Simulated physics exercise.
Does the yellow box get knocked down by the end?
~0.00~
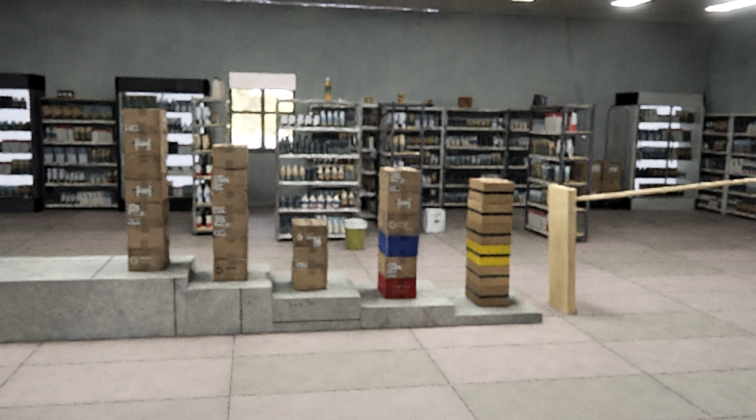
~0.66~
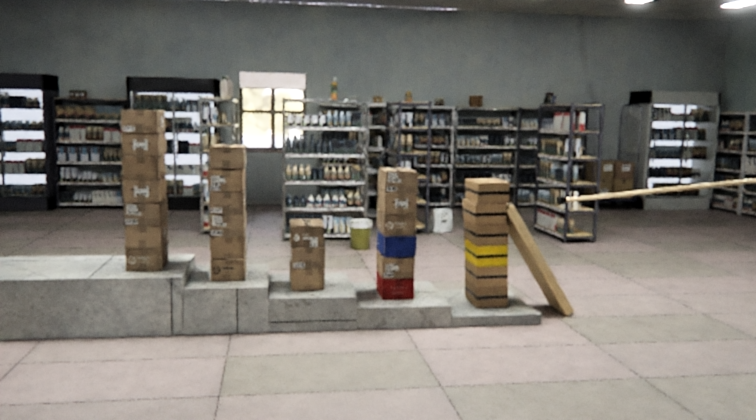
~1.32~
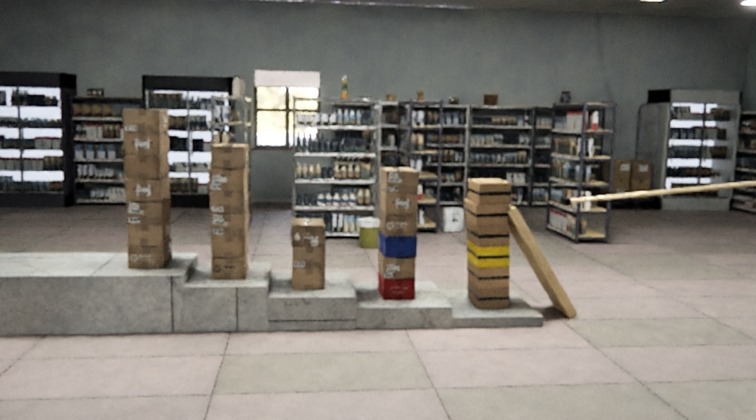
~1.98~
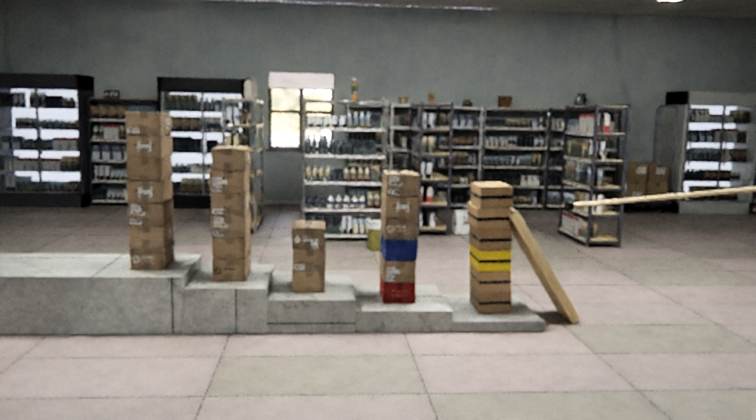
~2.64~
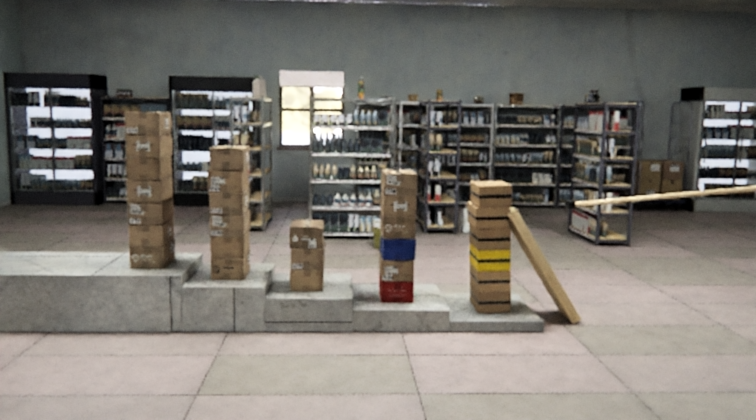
No, the yellow box stays up in its column, with the tipped board leaning against that column.
Columns of boxes on steps stay standing as a board tips left and leans against one.
